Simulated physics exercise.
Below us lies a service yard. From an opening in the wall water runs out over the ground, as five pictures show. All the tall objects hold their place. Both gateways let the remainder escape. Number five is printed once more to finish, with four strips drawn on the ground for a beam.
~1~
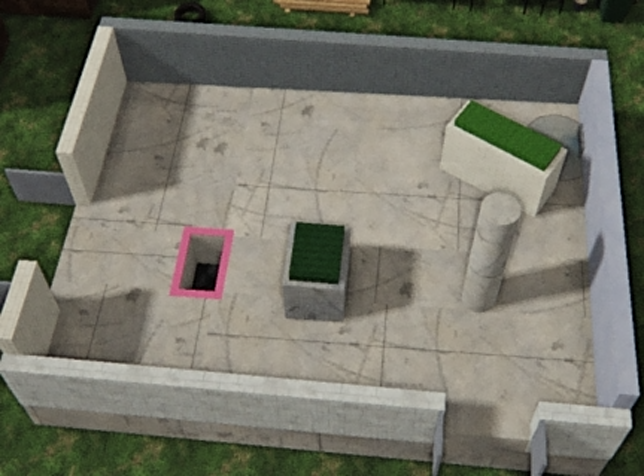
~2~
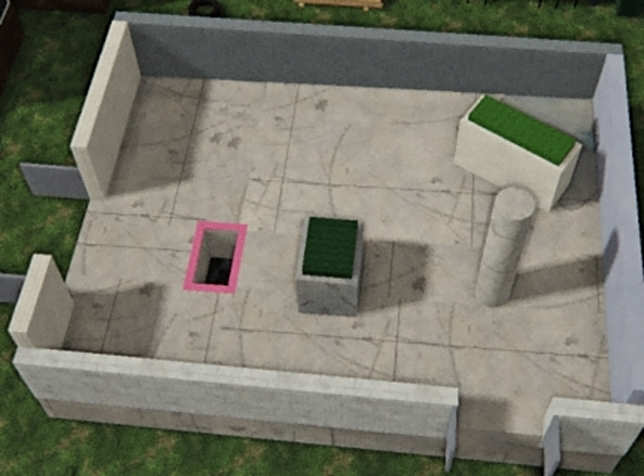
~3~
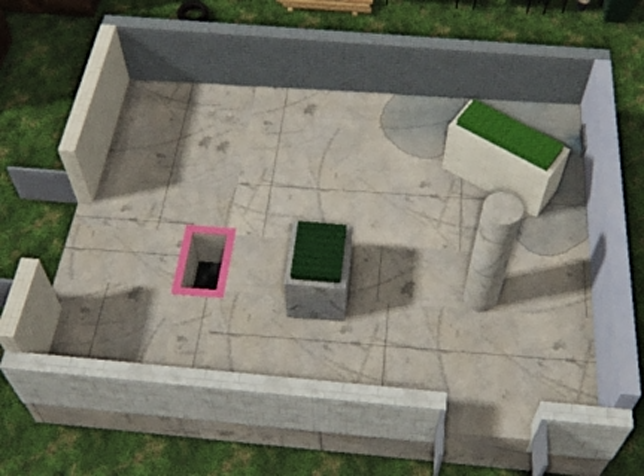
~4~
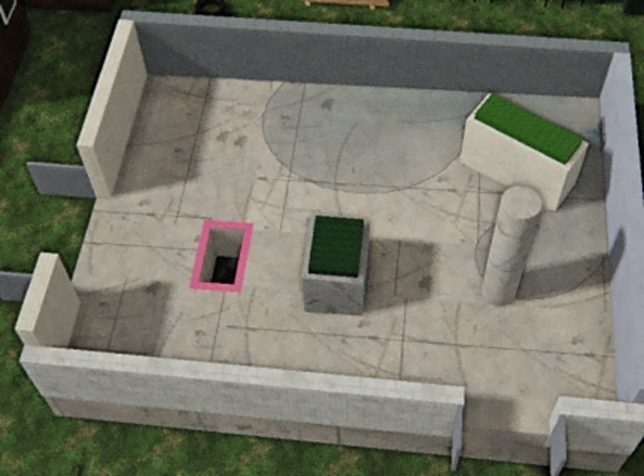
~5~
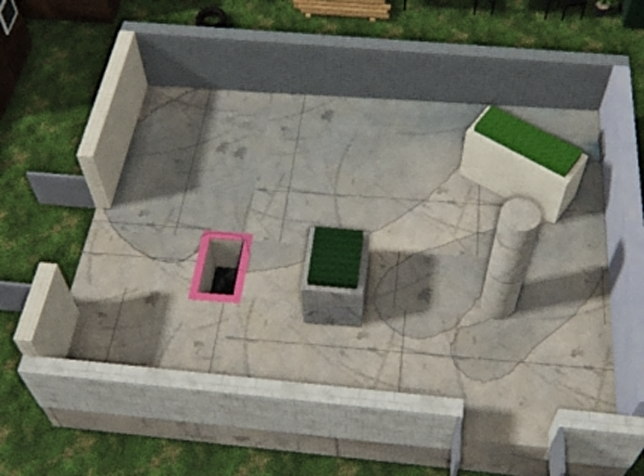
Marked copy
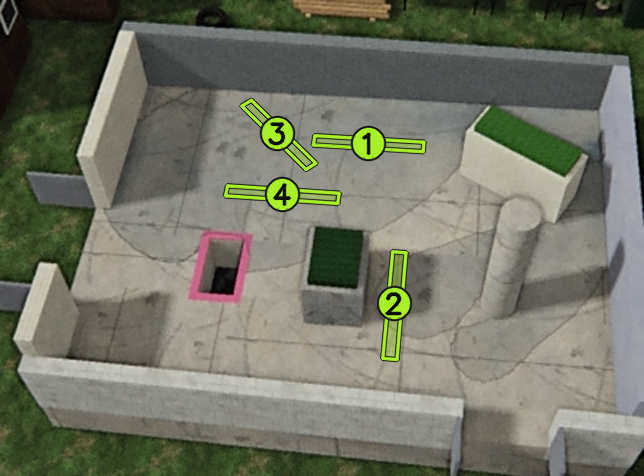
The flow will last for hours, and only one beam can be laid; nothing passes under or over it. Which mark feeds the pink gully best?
Place 3 does it best.
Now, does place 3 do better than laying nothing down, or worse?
It is better.
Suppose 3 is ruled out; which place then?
Here it is place 2.
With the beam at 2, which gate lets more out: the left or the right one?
The left one.
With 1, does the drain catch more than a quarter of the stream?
No.
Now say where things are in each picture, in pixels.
Outfall at (582, 141); pink gully at (200, 260); open gate at (75, 255); open gate at (485, 420); water covers 2 % of the ground and shows as far out as (546, 120); pink gully still dry.
Water covers 6 % of the ground and shows as far out as (538, 97); pink gully still dry.
Water covers 12 % of the ground and shows as far out as (396, 98); pink gully still dry.
Water covers 26 % of the ground and shows as far out as (270, 117); pink gully still dry.
Water covers 50 % of the ground and shows as far out as (118, 184); pink gully taking water.
On the marked copy, 1 from (314, 140) to (423, 146); 2 from (389, 358) to (399, 252); 3 from (246, 103) to (311, 166); 4 from (226, 190) to (338, 198).
Choosing 1, about 11 % of the stream runs into the pink gully, about 87 % out by the gates.
Choosing 2, about 19 % of the stream runs into the pink gully, about 79 % out by the gates.
Choosing 3, about 41 % of the stream runs into the pink gully, about 58 % out by the gates.
Choosing 4, about 8 % of the stream runs into the pink gully, about 89 % out by the gates.
